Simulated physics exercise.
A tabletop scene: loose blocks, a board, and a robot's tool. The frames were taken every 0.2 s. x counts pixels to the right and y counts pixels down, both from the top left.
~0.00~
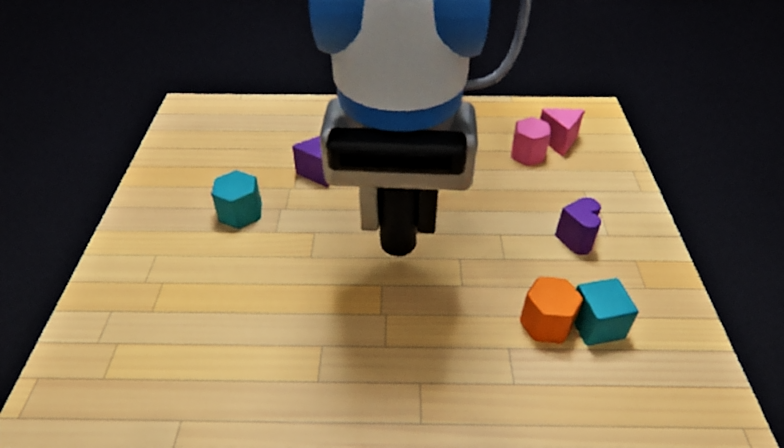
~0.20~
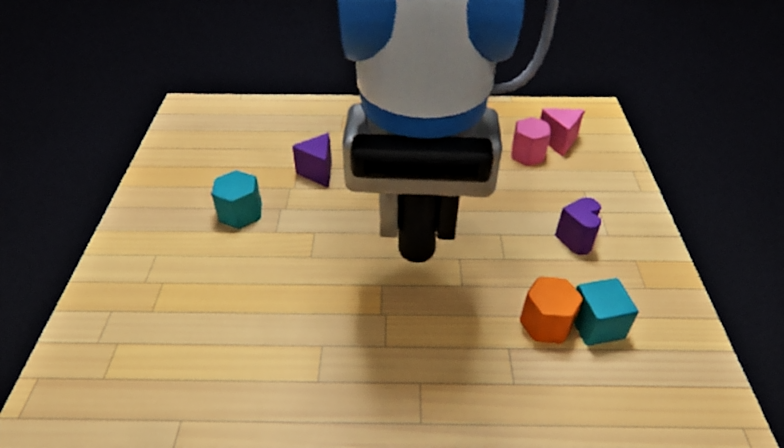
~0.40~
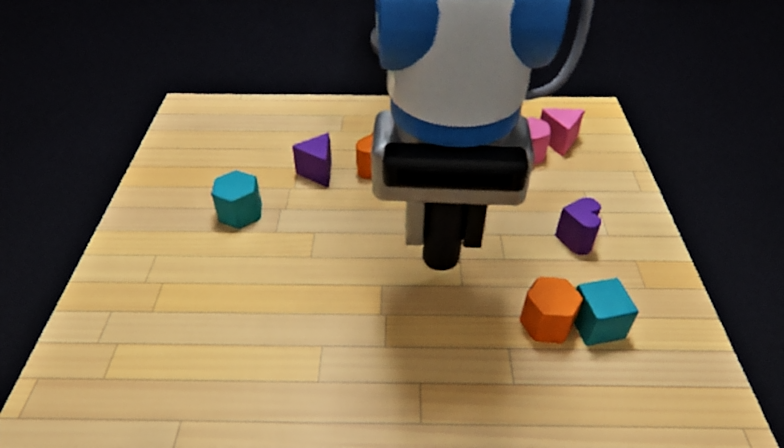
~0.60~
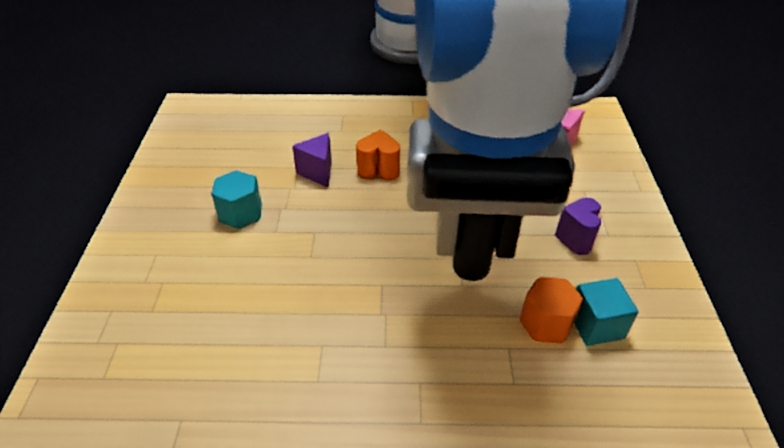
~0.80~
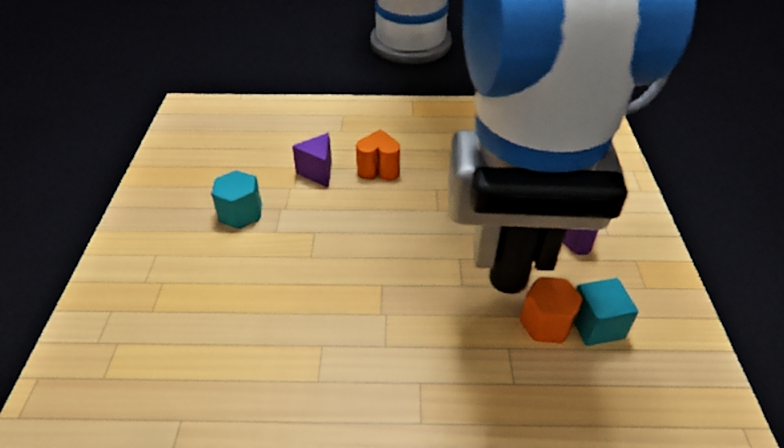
A blue and white robot arm moved its black tool steadily right and slightly toward the front, ending beside the orange hexagonal block and turquoise square, while all the blocks on the wooden tabletop stayed still.
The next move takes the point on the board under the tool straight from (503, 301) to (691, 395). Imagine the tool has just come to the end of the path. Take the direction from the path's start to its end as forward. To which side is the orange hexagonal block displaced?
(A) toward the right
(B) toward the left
Option A.
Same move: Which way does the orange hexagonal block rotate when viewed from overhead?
Top view: Clockwise.
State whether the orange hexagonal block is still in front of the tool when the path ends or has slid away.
Still in front.
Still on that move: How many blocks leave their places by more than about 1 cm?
I reckon the push displaces two of the blocks by more than 1 cm.
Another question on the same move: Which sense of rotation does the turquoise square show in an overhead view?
Anticlockwise, looking down.
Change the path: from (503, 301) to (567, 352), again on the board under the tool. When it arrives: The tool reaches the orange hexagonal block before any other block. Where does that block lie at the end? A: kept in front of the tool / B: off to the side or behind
A
What follows on the original path. One third of the way, tool at (569, 310); orange hexagonal block at (616, 326); turquoise square at (647, 302), turned 20° anticlockwise.
Two thirds of the way, tool at (634, 341); orange hexagonal block at (684, 364); turquoise square at (657, 302), turned 35° anticlockwise.
At the end, tool at (706, 376); orange hexagonal block at (756, 410), turned 30° clockwise; turquoise square at (657, 302), turned 35° anticlockwise.
